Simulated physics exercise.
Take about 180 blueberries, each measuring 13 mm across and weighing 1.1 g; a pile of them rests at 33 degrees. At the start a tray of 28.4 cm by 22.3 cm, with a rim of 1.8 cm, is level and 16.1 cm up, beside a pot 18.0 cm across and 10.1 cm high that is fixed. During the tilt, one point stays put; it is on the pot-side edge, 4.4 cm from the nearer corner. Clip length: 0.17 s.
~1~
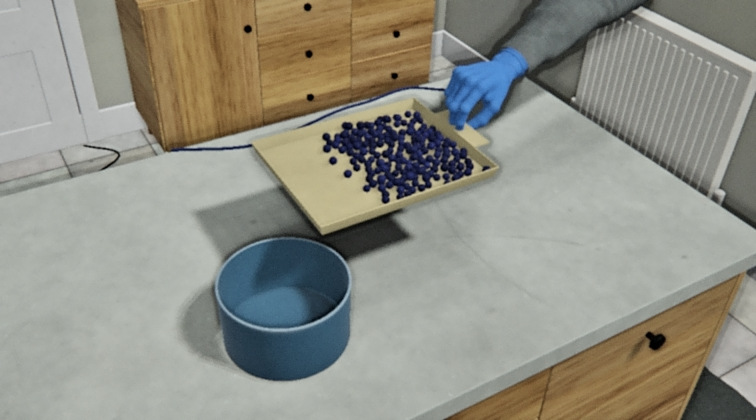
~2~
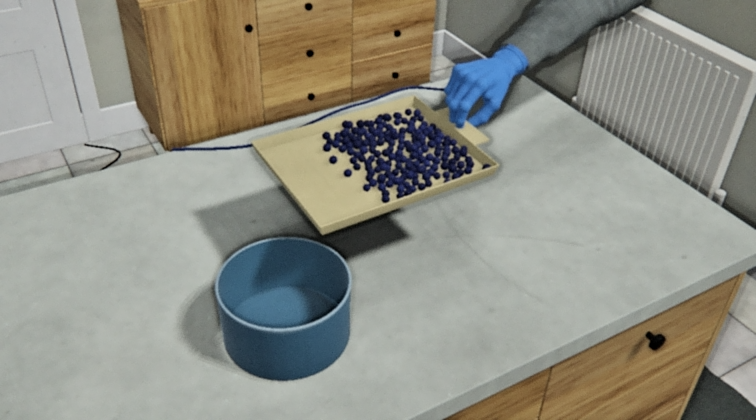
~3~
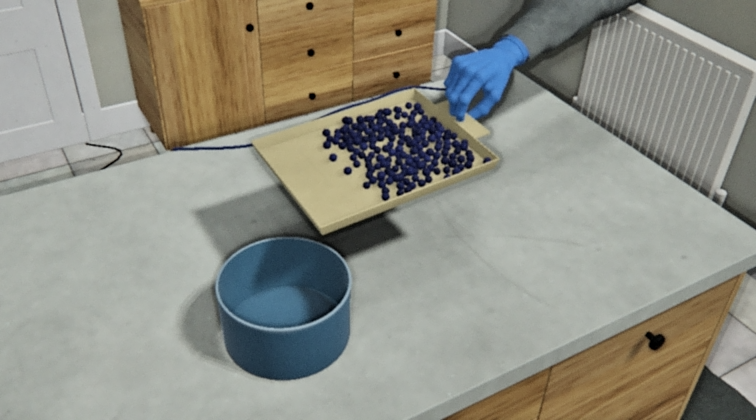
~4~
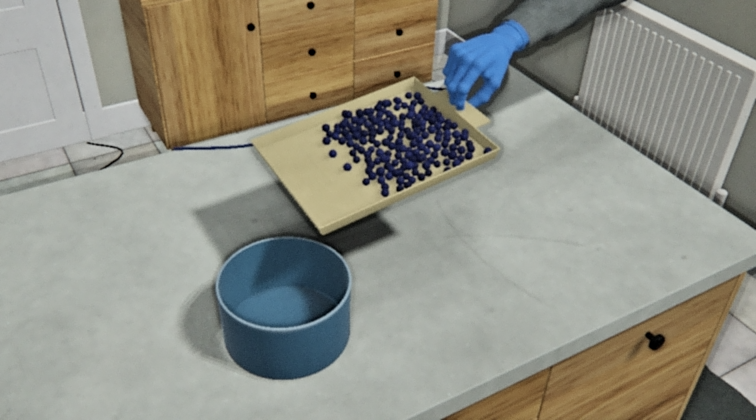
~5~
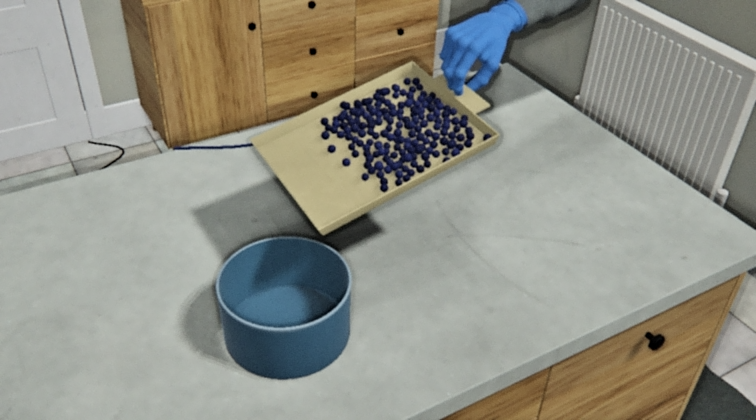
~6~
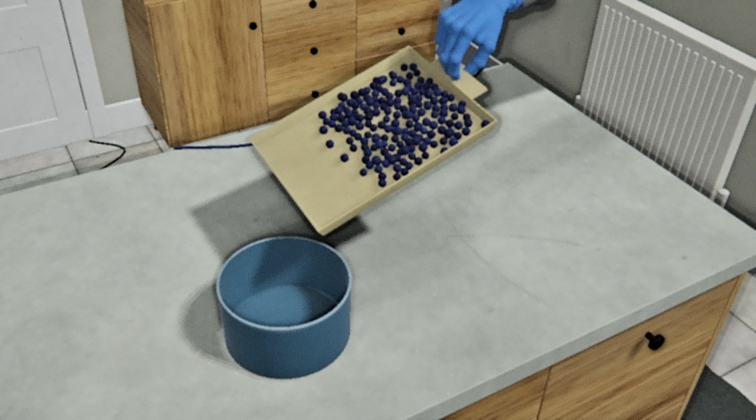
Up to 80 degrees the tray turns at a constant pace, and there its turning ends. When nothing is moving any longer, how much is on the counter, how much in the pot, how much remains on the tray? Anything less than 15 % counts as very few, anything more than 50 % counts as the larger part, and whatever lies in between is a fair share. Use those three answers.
Counter: A fair share. Pot: The larger part. Left on the tray: Very few.
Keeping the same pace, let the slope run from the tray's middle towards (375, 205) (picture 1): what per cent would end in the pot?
35 %.
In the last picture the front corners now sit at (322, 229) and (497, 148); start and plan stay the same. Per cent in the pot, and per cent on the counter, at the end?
That works out as pot 90 and counter 5.
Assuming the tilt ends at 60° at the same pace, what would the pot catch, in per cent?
It would be near 45 per cent.
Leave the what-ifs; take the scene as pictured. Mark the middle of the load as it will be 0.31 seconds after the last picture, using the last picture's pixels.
Estimated centre of load: Around (301, 149).
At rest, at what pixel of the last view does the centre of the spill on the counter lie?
Spill centre at rest: About (167, 294).
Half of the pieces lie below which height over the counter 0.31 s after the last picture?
Median height: Approx. 24 cm.
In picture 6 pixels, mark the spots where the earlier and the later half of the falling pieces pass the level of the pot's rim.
First near (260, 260), then at (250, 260).
Then, 0.18 s after the last picture, tilt 50 degrees; the tray holds 100 %, the pot 0 %.
Then, 0.31 s after the last picture, tilt 73 degrees; the tray holds 100 %, the pot 0 %.
Then, 0.56 s after the last picture, tilt 80 degrees; the tray holds 10 %, the pot 55 %.
In the end, counter 35 %, pot 55 %, tray 5 %.
